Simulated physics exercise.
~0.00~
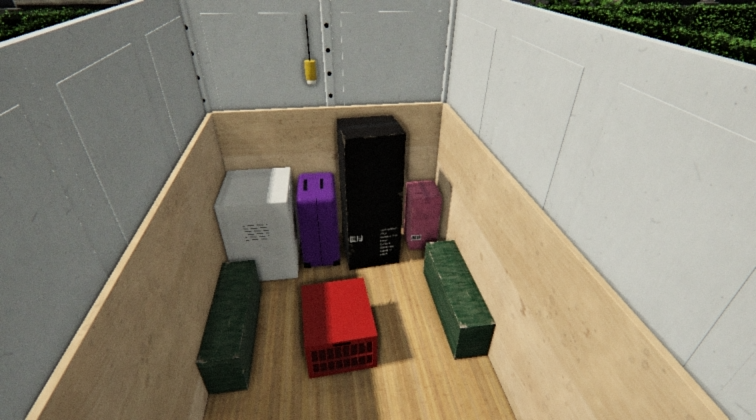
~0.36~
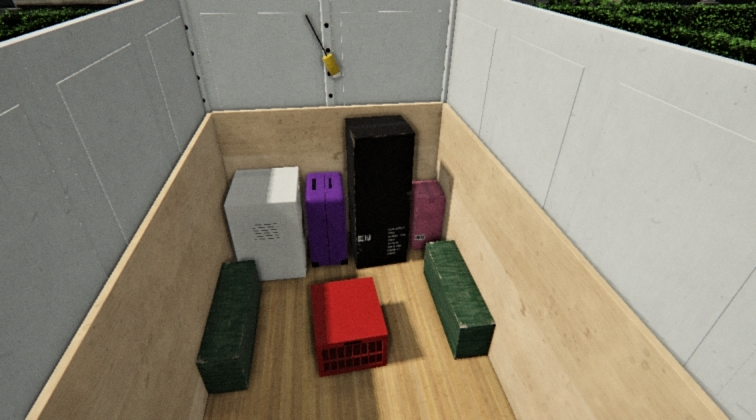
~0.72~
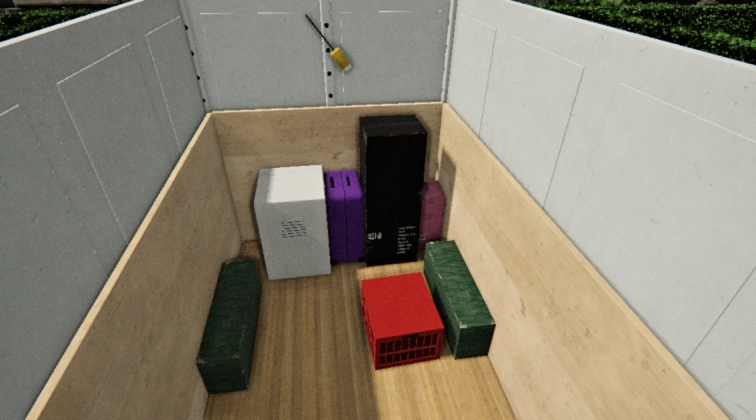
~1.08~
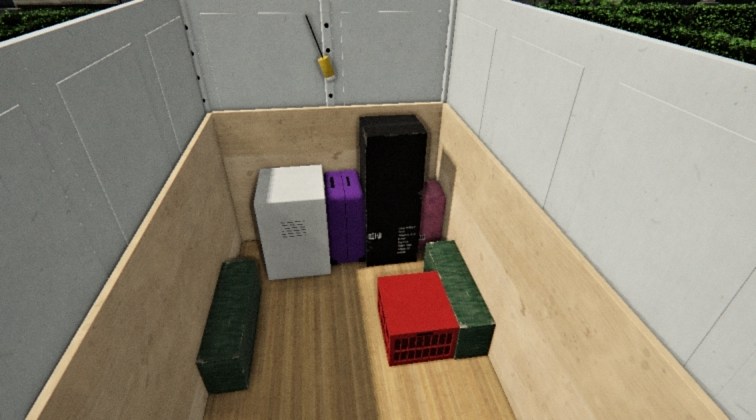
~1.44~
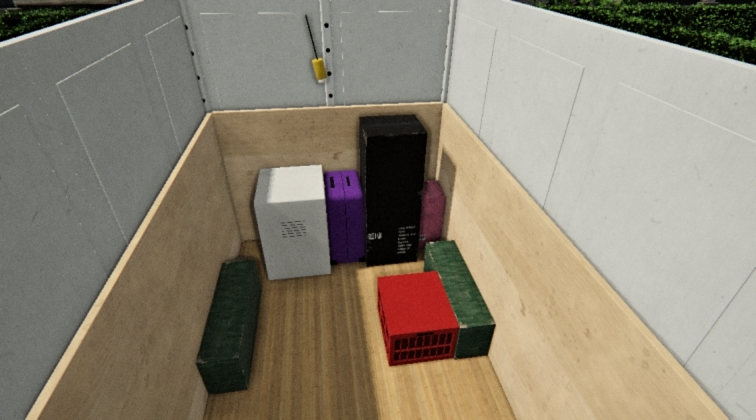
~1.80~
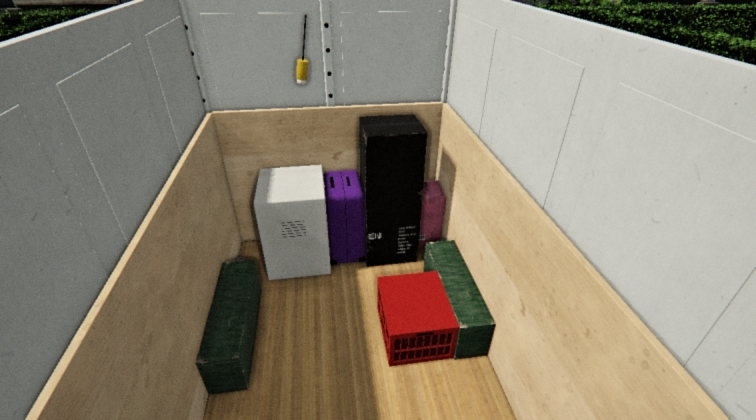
In the load bay of a van, a white appliance, a purple case, a tall black box and a red crate slid right as a lamp swung overhead; the crate ended against the right green wheel box, and everything stayed upright and still.
